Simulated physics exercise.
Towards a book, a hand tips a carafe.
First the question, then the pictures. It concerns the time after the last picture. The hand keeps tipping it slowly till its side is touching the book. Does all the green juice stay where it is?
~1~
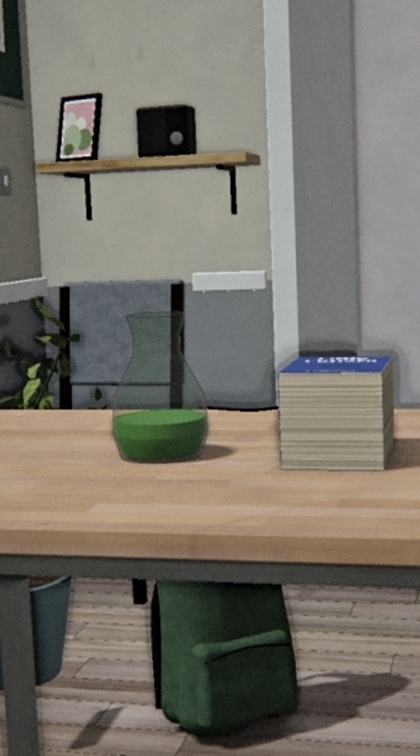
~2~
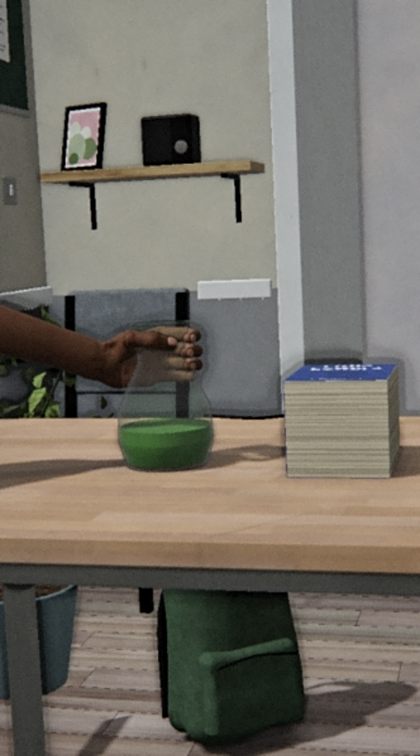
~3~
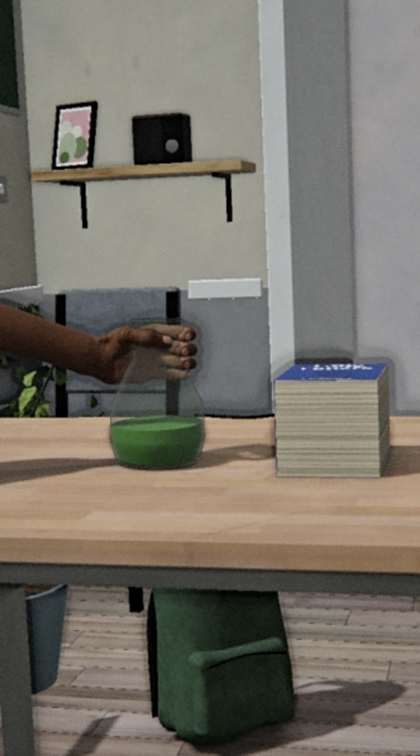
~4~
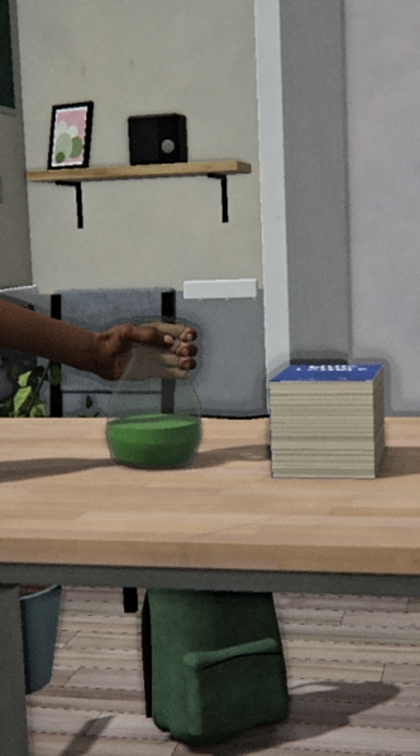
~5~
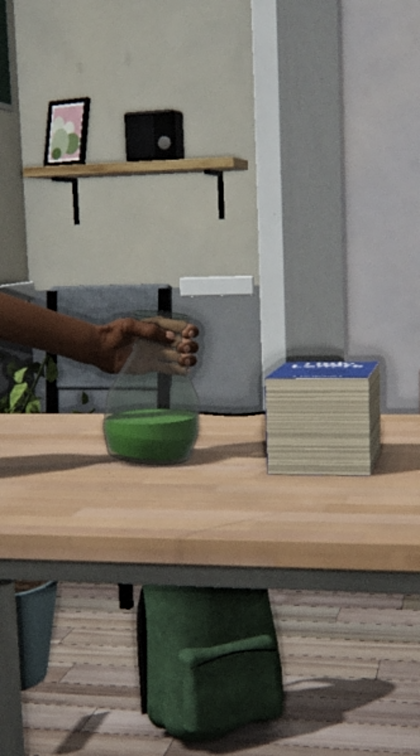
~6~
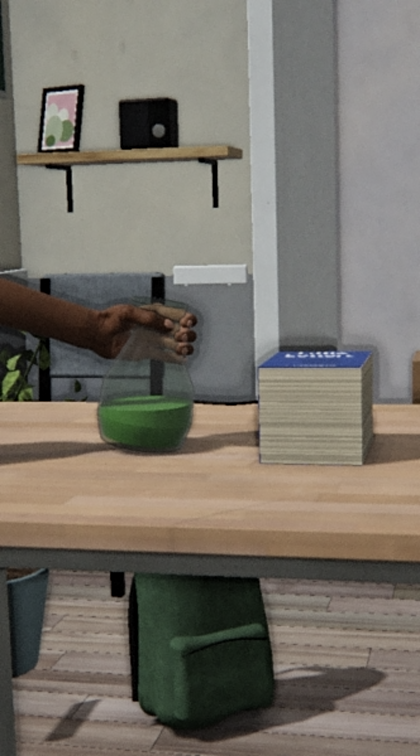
Yes, all of it stays in.
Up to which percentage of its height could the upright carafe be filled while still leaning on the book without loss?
It can go up to close to 70 per cent.
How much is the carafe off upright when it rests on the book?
It settles at about 50 degrees from upright.
A moment on, the carafe leans by about 30°; all is still inside.
Further on, the carafe leans by about 45°; all is still inside.
When it is over, the carafe leans by about 50°, against the book; all is still inside.
